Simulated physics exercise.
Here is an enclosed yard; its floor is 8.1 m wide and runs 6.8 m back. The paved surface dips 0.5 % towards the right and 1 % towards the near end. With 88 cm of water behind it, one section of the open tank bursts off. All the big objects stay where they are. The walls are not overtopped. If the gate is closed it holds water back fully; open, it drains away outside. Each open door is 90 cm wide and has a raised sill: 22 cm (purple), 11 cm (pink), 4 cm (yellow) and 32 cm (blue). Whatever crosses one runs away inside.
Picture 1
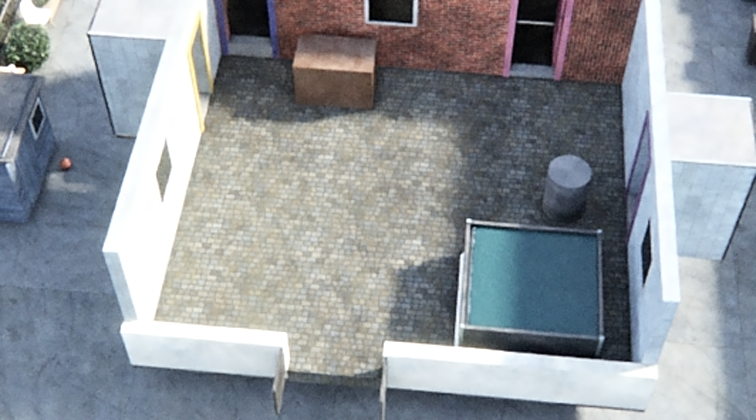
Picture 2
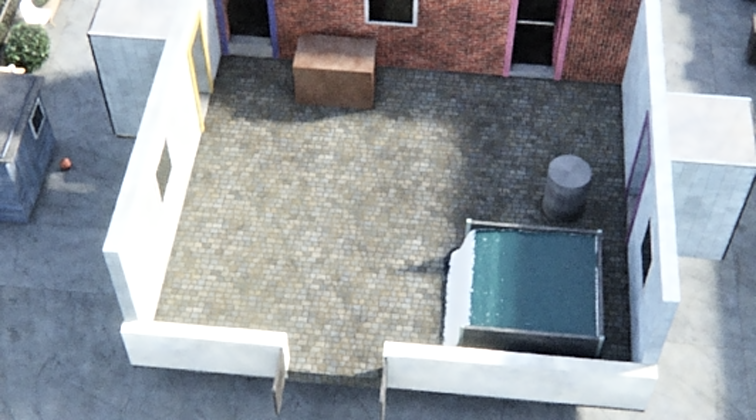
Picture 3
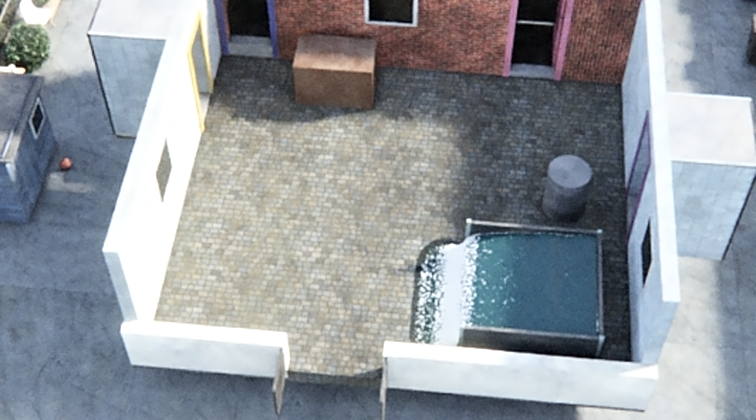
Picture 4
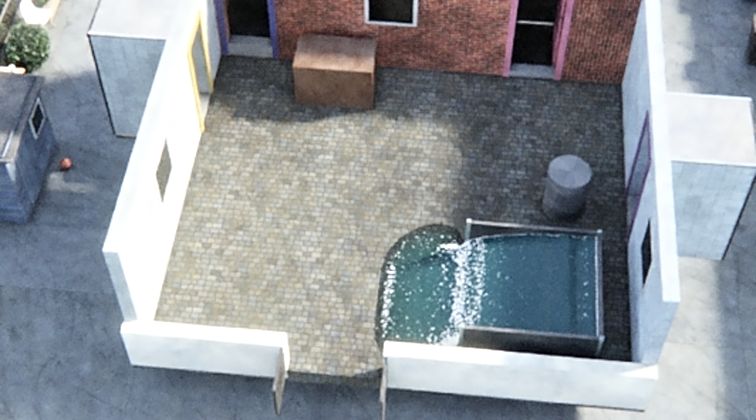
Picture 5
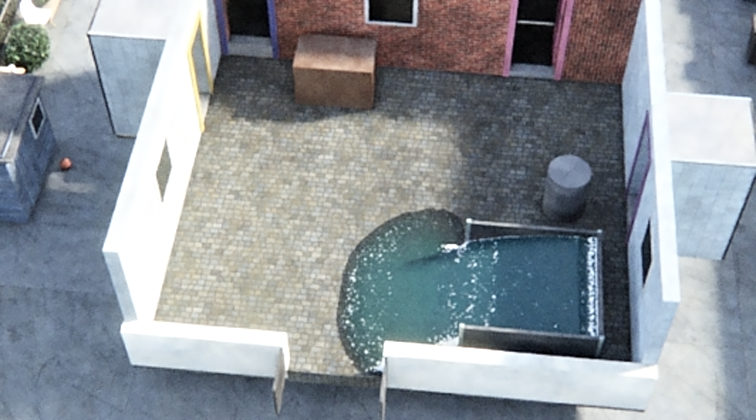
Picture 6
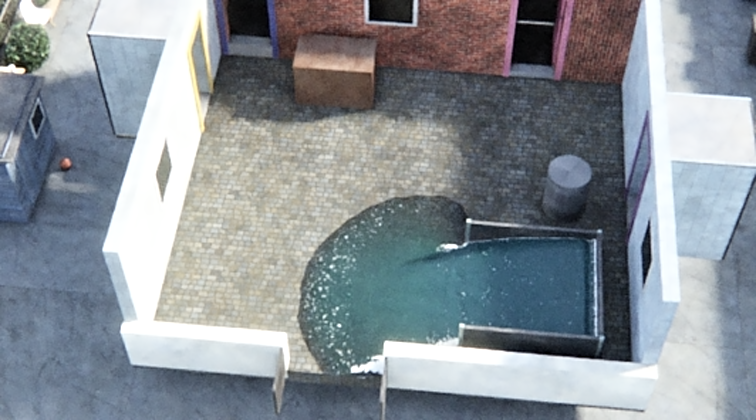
Teal water bursting from the left side of an open tank, spreading leftward across a walled paved yard to the front doorway.
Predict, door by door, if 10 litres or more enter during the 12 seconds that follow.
Within that time: At the purple door it stays under the limit; at the pink door it does not reach the limit; at the yellow door it exceeds the limit; at the blue door it keeps below the limit.
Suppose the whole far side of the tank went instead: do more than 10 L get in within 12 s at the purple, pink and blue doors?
Against that limit: Purple above, pink past it, blue under.
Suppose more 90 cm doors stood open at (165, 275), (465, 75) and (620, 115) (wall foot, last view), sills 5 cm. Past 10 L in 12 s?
In turn: Past it, under, above.
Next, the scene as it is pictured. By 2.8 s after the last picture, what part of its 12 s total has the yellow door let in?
About 10 per cent.
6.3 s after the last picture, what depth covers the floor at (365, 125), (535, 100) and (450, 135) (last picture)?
Roughly 12, 4 and 5 cm, in turn.
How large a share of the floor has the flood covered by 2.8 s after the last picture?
About 55 per cent.
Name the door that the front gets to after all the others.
It is the purple one.
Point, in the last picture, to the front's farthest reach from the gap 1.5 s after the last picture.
Around (198, 148).
Then, 0.7 s after the last picture water covers 40 % of the floor and is deepest (35 cm) near (453, 325); purple door not reached, pink door not reached, yellow door not reached, blue door not reached.
Then, 1.5 s after the last picture water covers 50 % of the floor and is deepest (54 cm) near (173, 328); purple door not reached, pink door not reached, yellow door not reached, blue door not reached.
Then, 2.8 s after the last picture water covers 55 % of the floor and is deepest (32 cm) near (148, 344); purple door not reached, pink door not reached, yellow door 11 cm at the sill, 16 L in, blue door 8 cm at the sill, 0 L in.
Then, 6.3 s after the last picture water covers 85 % of the floor and is deepest (18 cm) near (201, 134); purple door not reached, pink door 2 cm at the sill, 0 L in, yellow door 16 cm at the sill, 101 L in, blue door 15 cm at the sill, 0 L in.
Then, 11.3 s after the last picture water covers 95 % of the floor and is deepest (19 cm) near (621, 229); purple door 13 cm at the sill, 0 L in, pink door 5 cm at the sill, 0 L in, yellow door 3 cm at the sill, 178 L in, blue door 2 cm at the sill, 0 L in.
